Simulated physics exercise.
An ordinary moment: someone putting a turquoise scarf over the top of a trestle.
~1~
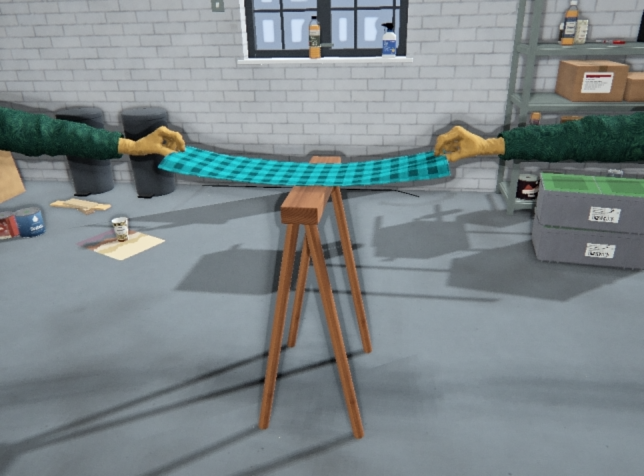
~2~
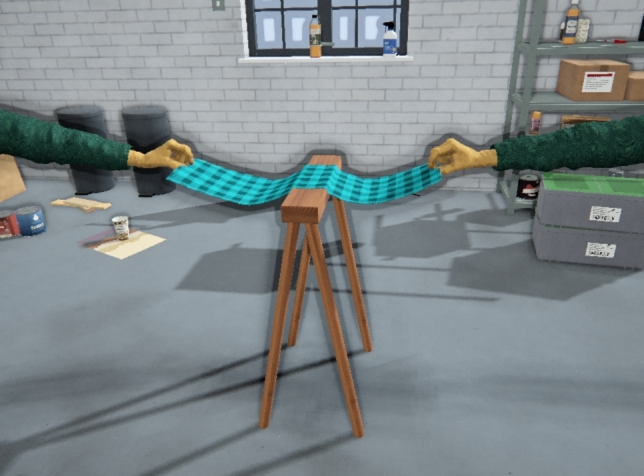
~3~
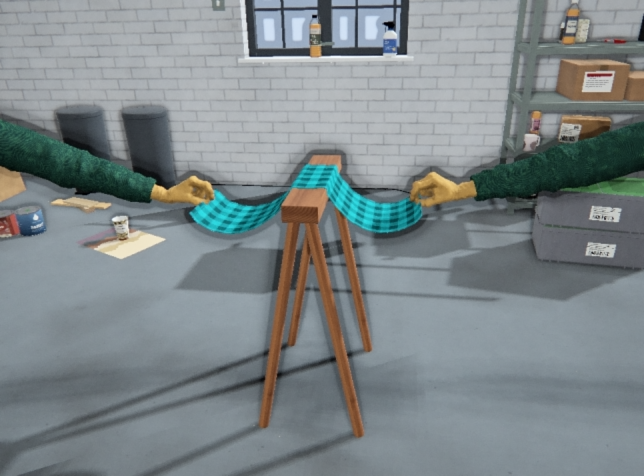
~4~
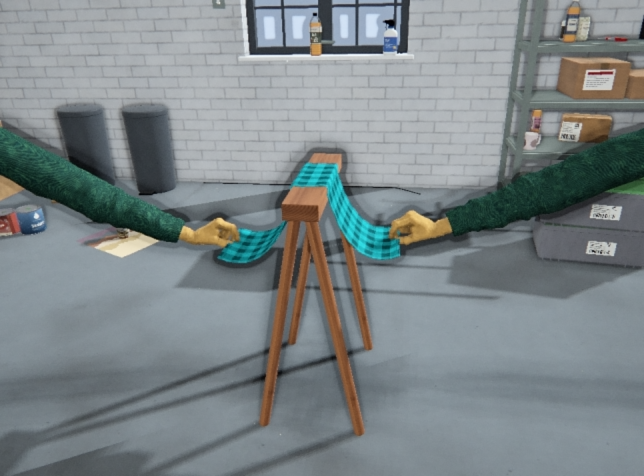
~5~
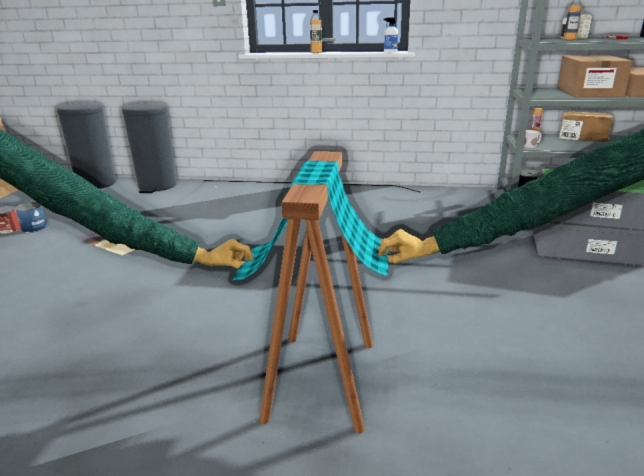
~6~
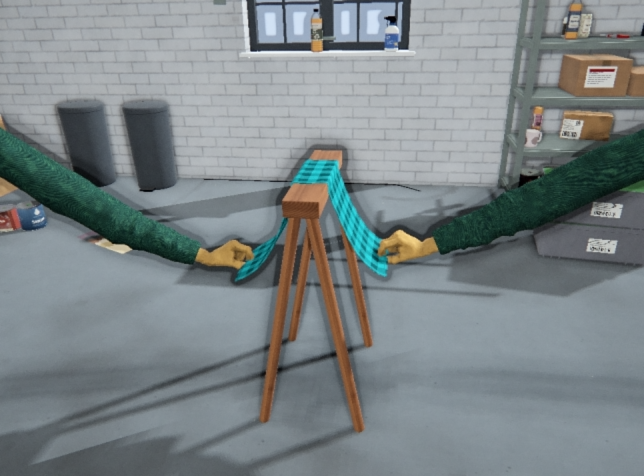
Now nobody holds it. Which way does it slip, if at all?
As it turns out, the turquoise scarf hangs there.
Then, 0.34 s later than the last view, scarf hanging on both sides, left end near (303, 286), right end near (327, 272).
Then, 0.88 s later than the last view, scarf hanging on both sides, left end near (294, 285), right end near (352, 272).
Then, 1.84 s later than the last view, scarf hanging on both sides, left end near (302, 286), right end near (345, 273).
Finally, scarf hanging on both sides, left end near (313, 286), right end near (339, 273). The turquoise scarf keeps its place.
